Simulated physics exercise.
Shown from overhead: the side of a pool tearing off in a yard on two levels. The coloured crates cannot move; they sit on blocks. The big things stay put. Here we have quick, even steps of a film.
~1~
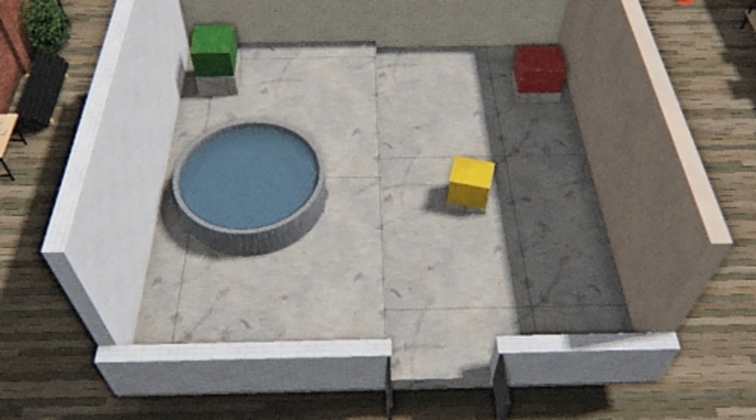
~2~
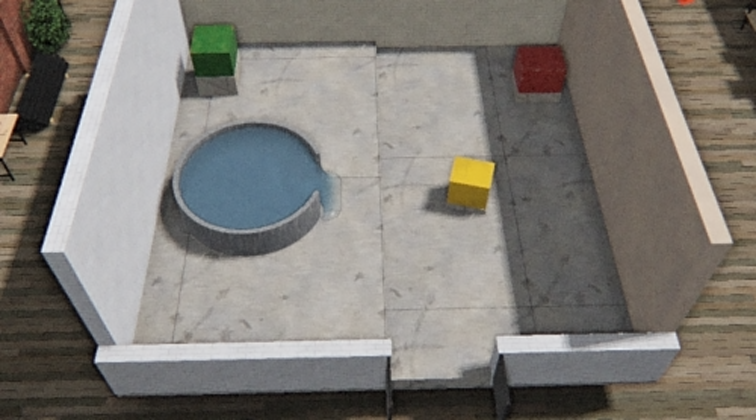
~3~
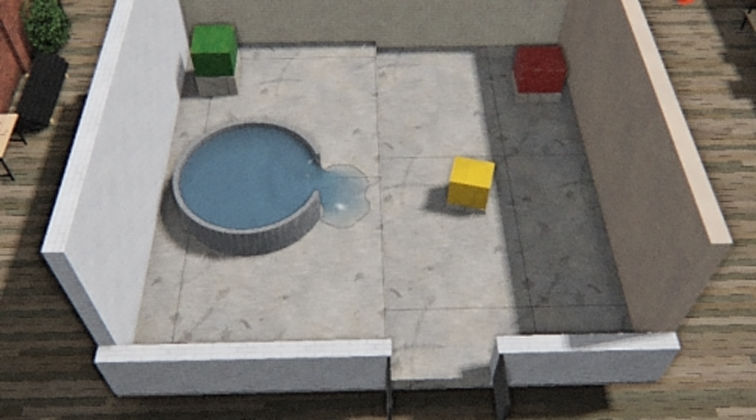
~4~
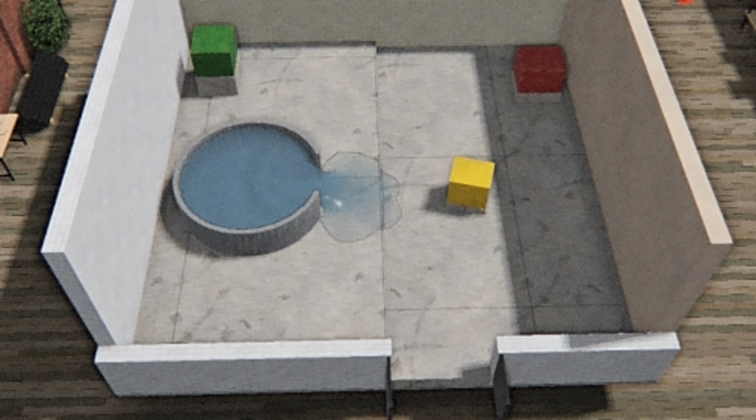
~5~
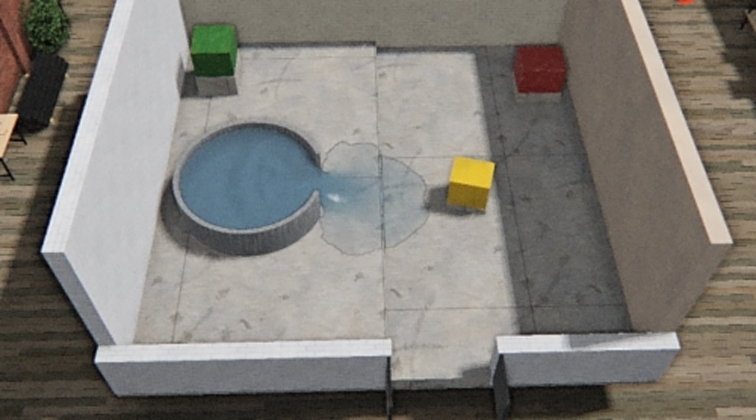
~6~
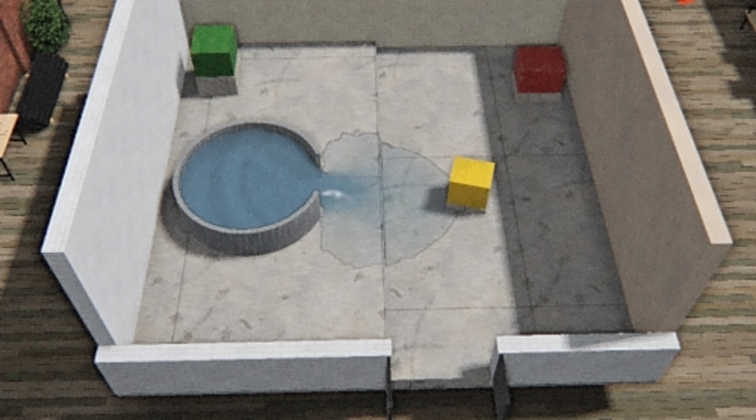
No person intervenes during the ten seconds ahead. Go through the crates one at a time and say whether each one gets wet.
In the end yellow crate: Reached, green crate: Spared, red crate: Spared.
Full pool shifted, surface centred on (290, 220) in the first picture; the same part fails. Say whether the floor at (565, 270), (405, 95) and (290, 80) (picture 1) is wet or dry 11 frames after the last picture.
Submerged, untouched, untouched.
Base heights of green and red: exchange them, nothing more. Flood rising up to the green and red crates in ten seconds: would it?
In that case the green one is left dry and the red one is left dry.
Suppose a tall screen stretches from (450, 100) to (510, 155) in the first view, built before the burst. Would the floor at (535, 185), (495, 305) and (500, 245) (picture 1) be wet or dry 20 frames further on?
As listed: Awash, wet, awash.
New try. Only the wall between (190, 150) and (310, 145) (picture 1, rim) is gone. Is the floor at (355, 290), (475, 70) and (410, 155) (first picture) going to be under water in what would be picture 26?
Spared, then sodden, then spared.
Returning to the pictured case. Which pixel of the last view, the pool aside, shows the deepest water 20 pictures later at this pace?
Deepest point: Roughly (627, 335).
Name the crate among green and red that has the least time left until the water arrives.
The red crate comes first.
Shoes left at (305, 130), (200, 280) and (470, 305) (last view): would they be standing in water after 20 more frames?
Point one left clear, point two left clear, point three sodden.
A moment on, water covers 20 % of the floor; the yellow crate water round its plinth, the green crate not reached, the red crate not reached.
Next, water covers 35 % of the floor; the yellow crate water round its plinth, the green crate not reached, the red crate water round its plinth.
Then, water covers 45 % of the floor; the yellow crate water round its plinth, the green crate not reached, the red crate water round its plinth.
Later, water covers 55 % of the floor; the yellow crate water round its plinth, the green crate not reached, the red crate water round its plinth.
In the end, water covers 55 % of the floor; the yellow crate was topped, the green crate stayed above the water, the red crate stayed above the water.
